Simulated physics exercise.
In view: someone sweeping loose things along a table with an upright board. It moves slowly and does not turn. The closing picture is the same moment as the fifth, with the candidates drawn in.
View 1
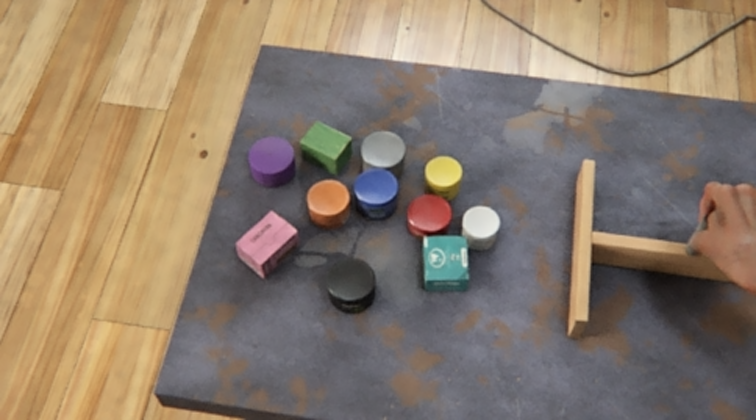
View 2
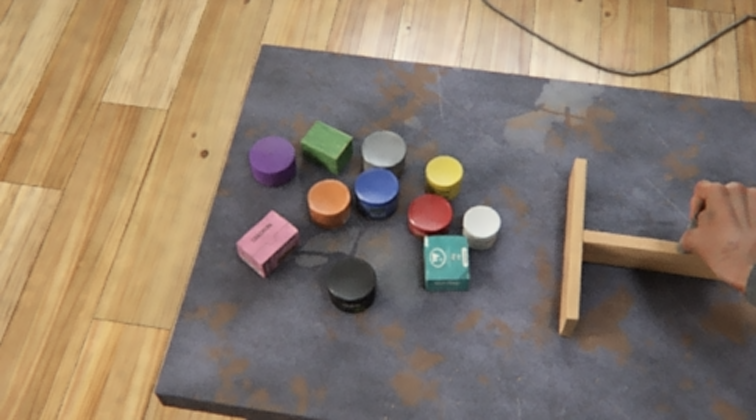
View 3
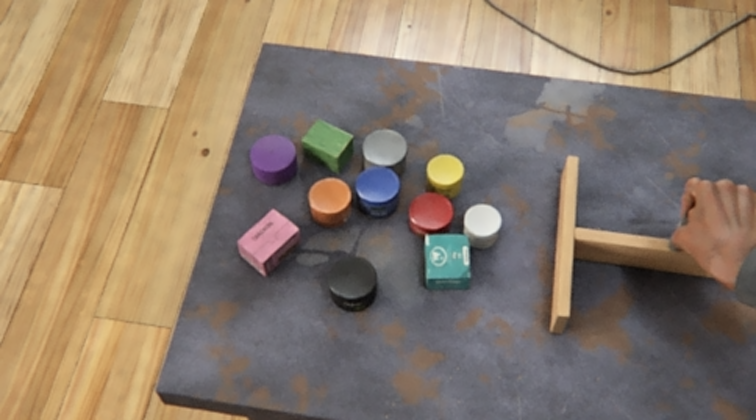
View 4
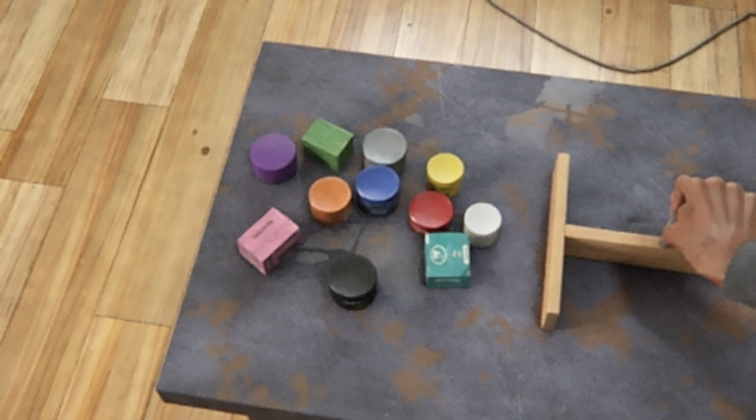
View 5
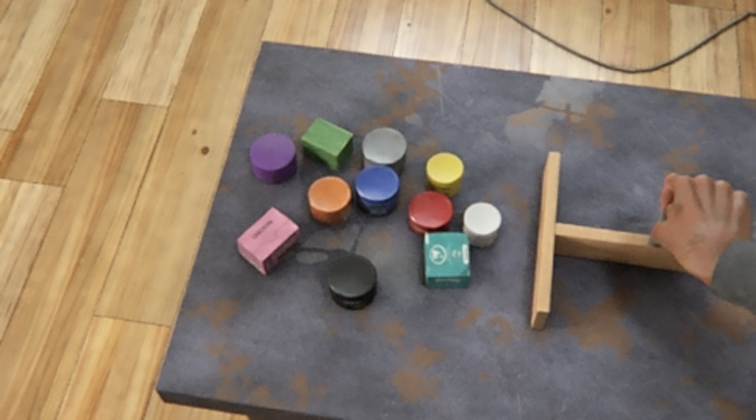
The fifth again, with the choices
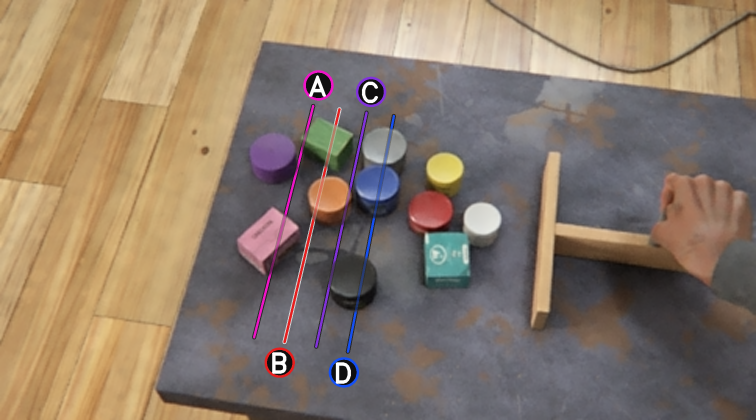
At the start, coloured tubs and small boxes sit clustered on a dark, worn tabletop, with a T-shaped wooden board standing to their right, held by a hand. The hand then slowly pushes the board left, without turning it, narrowing the gap while the tubs and boxes stay still.
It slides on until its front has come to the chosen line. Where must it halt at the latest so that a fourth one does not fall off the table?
It can go as far as A.
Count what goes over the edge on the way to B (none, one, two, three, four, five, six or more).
The count is none.
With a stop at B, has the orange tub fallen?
By then, no.
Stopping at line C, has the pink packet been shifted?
Yes.
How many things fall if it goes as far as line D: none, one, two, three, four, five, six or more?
In all, none.
On the copy, A at (286, 213); B at (314, 216); C at (343, 220); D at (373, 225).
On A. First, board (453, 214); orange tub (326, 202); blue tub (364, 184).
Then, board (359, 202); purple tin (268, 148); orange tub (280, 181).
Finally, board (287, 192); orange tub (230, 171); pink packet (211, 247); none fallen.
By contrast, B is within the limit but short; C is within the limit but short; D is within the limit but short.
